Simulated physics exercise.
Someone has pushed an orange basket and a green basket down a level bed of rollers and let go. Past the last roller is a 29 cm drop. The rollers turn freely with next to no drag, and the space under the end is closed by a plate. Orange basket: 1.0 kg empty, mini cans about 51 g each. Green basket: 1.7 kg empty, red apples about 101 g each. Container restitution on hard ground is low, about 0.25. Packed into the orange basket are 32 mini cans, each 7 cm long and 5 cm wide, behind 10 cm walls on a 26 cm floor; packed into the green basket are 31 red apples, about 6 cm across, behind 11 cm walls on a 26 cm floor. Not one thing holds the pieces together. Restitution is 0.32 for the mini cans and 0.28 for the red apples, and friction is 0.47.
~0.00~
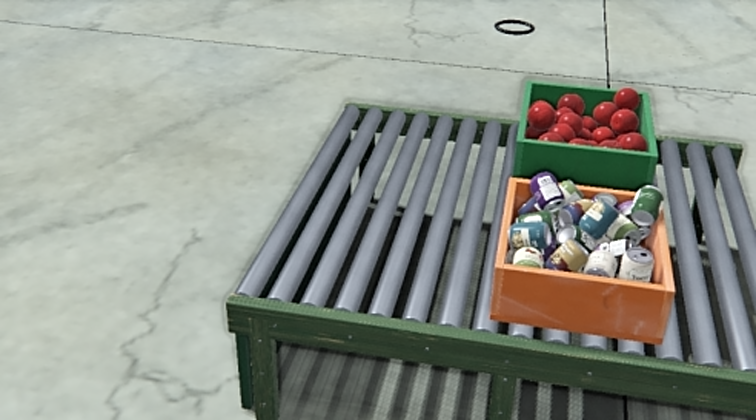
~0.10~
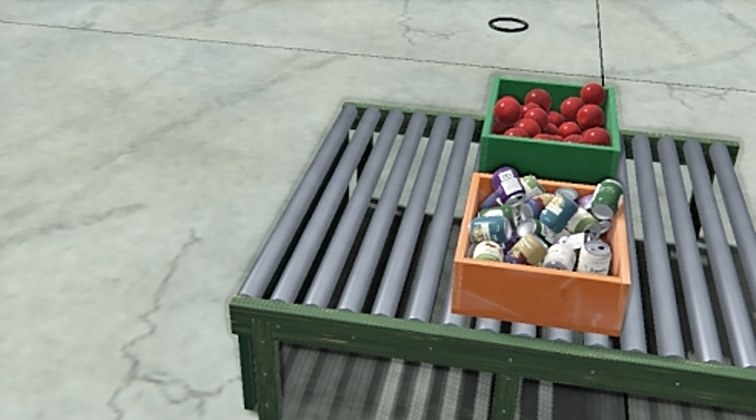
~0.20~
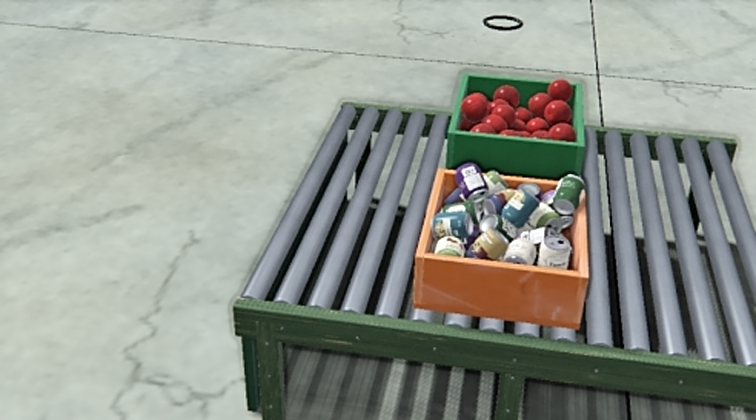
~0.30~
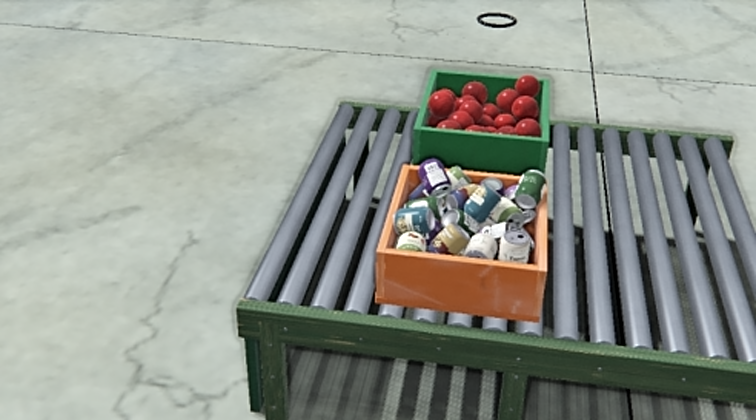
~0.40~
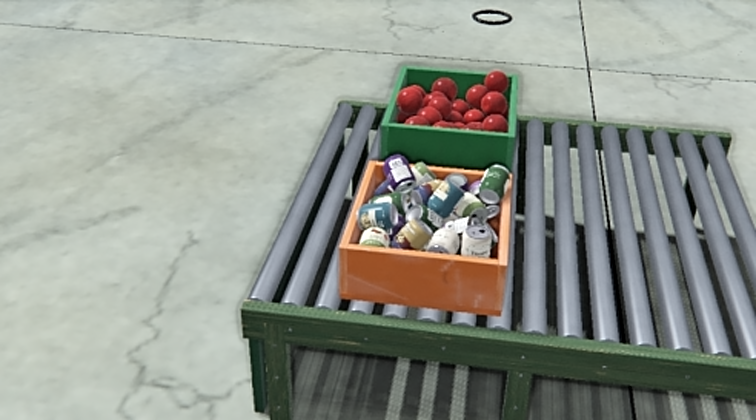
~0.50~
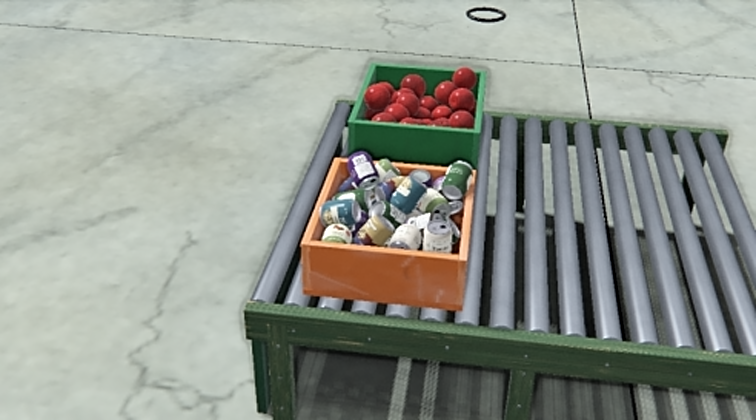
An orange basket packed with small cans and a green basket of red apples behind it rolled steadily left together across a bed of metal rollers, nearing the left edge with everything still inside.
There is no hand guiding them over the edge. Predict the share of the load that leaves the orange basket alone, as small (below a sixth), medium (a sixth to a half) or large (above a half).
Medium.
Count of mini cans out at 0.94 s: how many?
I'd expect close to 0 by that moment.
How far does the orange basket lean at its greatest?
Peak lean: Roughly 55°.
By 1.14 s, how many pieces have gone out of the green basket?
Green basket - close to 1.
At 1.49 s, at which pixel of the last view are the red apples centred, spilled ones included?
Close to (229, 193).
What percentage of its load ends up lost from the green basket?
For the green basket, 20 percent.
After 0.56 s, the overhang begins.
After 0.94 s, the orange basket leans 8° with 0 of 32 out and the green basket leans 7° with 0 of 31 out.
After 1.14 s, the orange basket leans 50° with 4 of 32 out and the green basket leans 50° with 1 of 31 out.
After 1.49 s, the orange basket leans 34° with 10 of 32 out and the green basket leans 31° with 5 of 31 out.
When it is over (at 1.82 s), the orange basket is level with 11 of 32 out and the green basket is level with 5 of 31 out. Asked share, 11 of 32, 34 per cent.
